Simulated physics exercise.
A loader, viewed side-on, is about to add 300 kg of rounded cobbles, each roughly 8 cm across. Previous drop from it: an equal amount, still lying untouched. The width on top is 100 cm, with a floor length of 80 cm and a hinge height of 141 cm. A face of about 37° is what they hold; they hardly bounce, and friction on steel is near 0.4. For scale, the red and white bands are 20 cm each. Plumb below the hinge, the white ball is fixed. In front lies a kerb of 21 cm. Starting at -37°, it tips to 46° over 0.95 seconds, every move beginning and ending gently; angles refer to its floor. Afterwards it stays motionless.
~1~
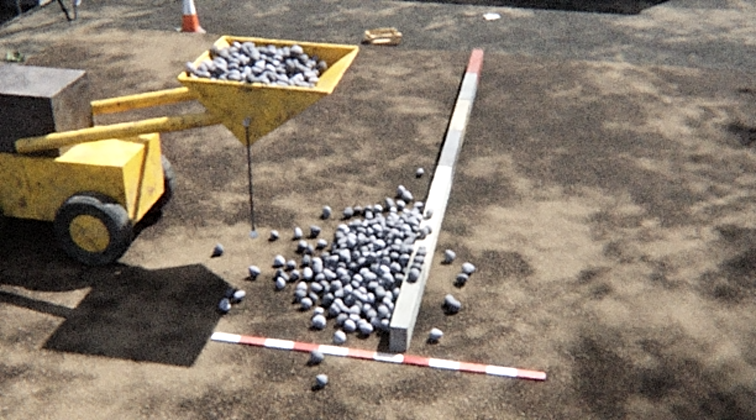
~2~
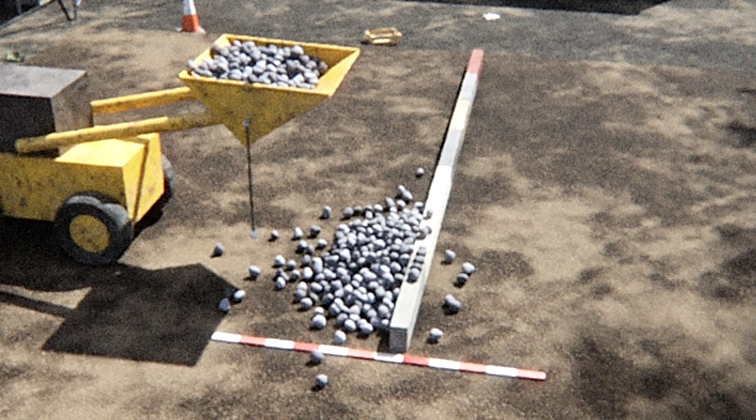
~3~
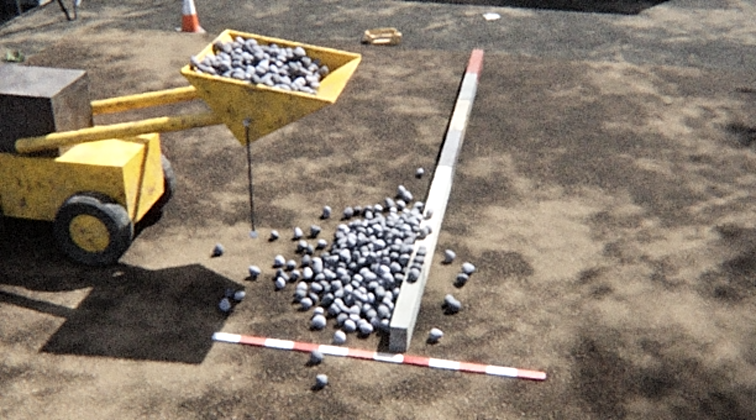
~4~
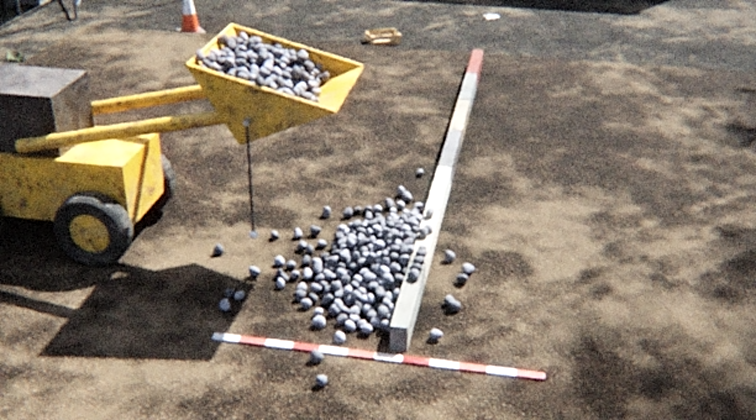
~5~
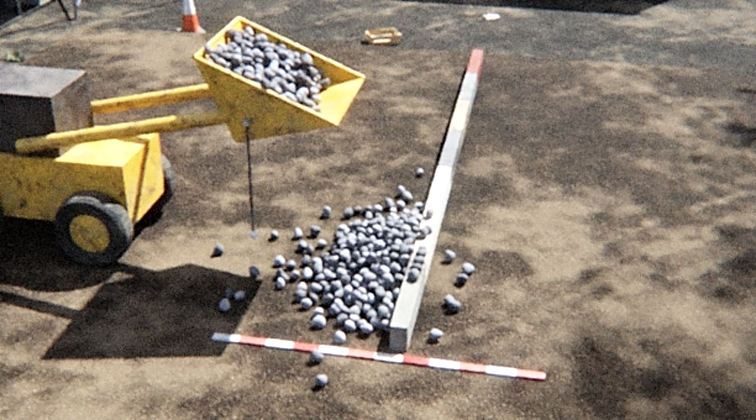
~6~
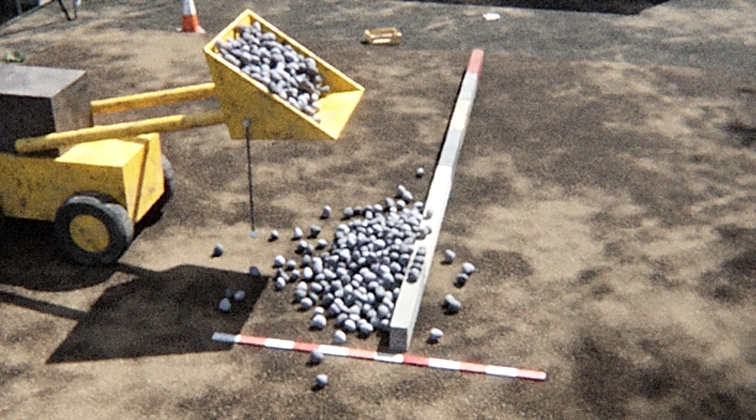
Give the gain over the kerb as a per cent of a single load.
2 %.
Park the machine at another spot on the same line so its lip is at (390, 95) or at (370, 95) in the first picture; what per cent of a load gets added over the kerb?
Around 50 percent, then around 30 percent.
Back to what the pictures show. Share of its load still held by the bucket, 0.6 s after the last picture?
It keeps some 40 percent of its load.
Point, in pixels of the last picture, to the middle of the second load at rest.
Their middle rests near (356, 244).
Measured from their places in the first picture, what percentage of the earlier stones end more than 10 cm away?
I'd say roughly 15 per cent of them.
Then, 0.3 s after the last picture the floor is at 33°; in per cent of one load, 100 in the bucket, 99 on this side of the kerb, 2 over the kerb; the foremost stones are at (445, 282).
Then, 0.6 s after the last picture the floor is at 46°; in per cent of one load, 41 in the bucket, 157 on this side of the kerb, 2 over the kerb; the foremost stones are at (445, 282).
Then, 1.0 s after the last picture the floor is at 46°; in per cent of one load, 1 in the bucket, 197 on this side of the kerb, 2 over the kerb; the foremost stones are at (454, 274).
Then, 3.6 s after the last picture the floor is at 46°; in per cent of one load, 0 in the bucket, 196 on this side of the kerb, 4 over the kerb; the foremost stones are at (522, 270). Net gain over the kerb, 2.
